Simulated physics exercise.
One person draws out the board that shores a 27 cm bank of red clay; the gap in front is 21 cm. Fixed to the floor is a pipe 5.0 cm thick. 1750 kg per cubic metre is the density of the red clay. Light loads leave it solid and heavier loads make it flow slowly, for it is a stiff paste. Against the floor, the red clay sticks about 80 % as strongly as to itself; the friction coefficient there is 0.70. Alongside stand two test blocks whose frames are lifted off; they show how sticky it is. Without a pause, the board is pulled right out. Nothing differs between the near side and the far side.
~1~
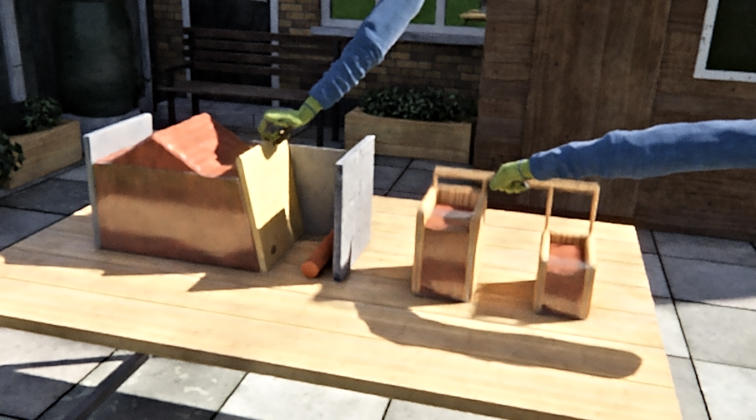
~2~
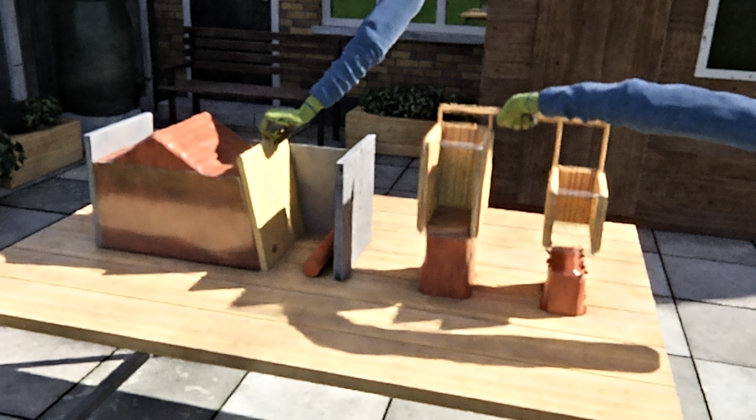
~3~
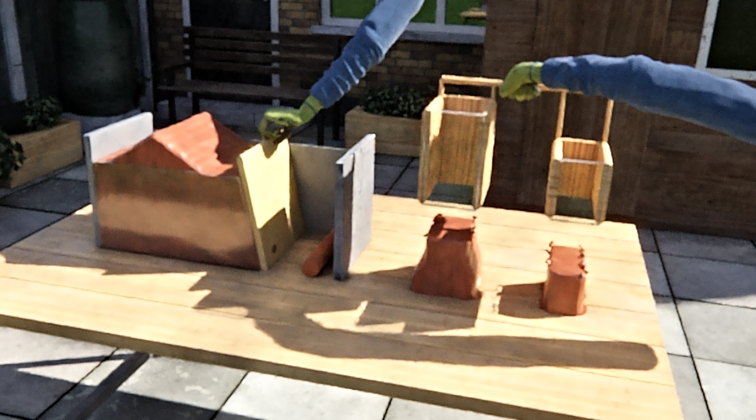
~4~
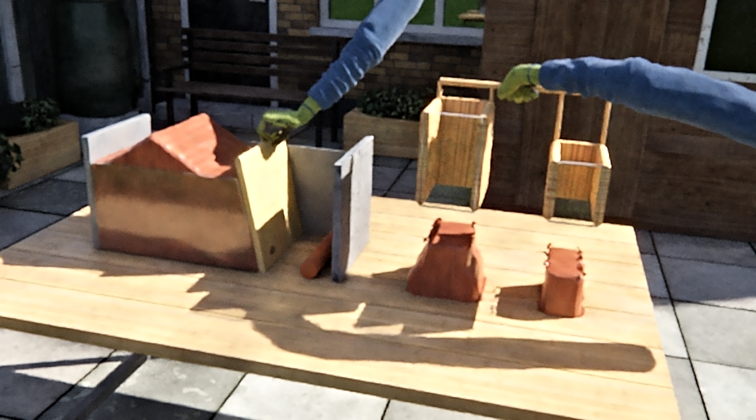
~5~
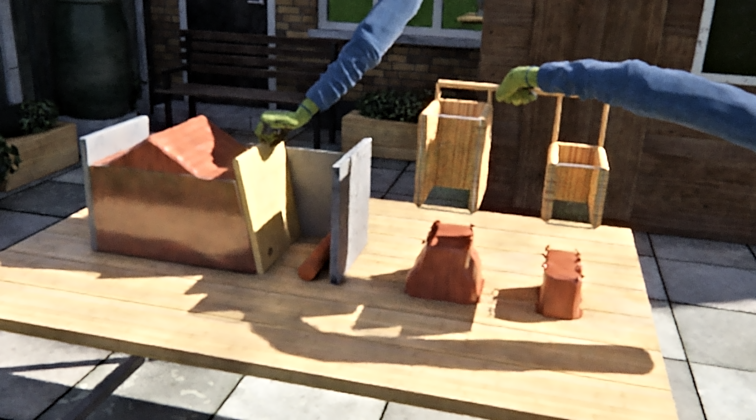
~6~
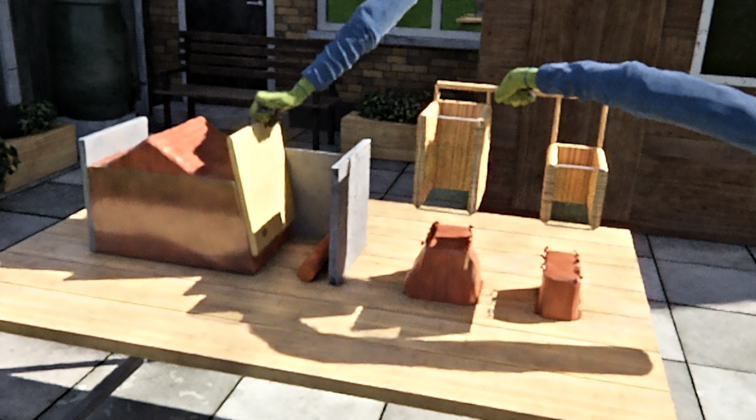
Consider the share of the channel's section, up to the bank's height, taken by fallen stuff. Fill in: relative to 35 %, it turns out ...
... lower.
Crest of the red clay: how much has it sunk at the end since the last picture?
Measured change: Some 7.5 cm.
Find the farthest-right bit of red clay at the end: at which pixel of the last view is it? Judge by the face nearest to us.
Position: Approx. (295, 271).
Another 0.23 s on from the sixth picture, the face still stands, with nothing on top of the pipe; the channel is 0 % full.
Another 0.50 s on from the sixth picture, the fallen stuff reaches 6 % of the way across, with nothing on top of the pipe; the channel is 2 % full.
Another 0.79 s on from the sixth picture, the fallen stuff reaches 46 % of the way across, with nothing on top of the pipe; the channel is 20 % full.
Another 1.07 s on from the sixth picture, the fallen stuff reaches 55 % of the way across, with nothing on top of the pipe; the channel is 29 % full.
Another 1.32 s on from the sixth picture, at the end, the fallen stuff reaches 55 % of the way across, with nothing on top of the pipe; the channel is 29 % full.
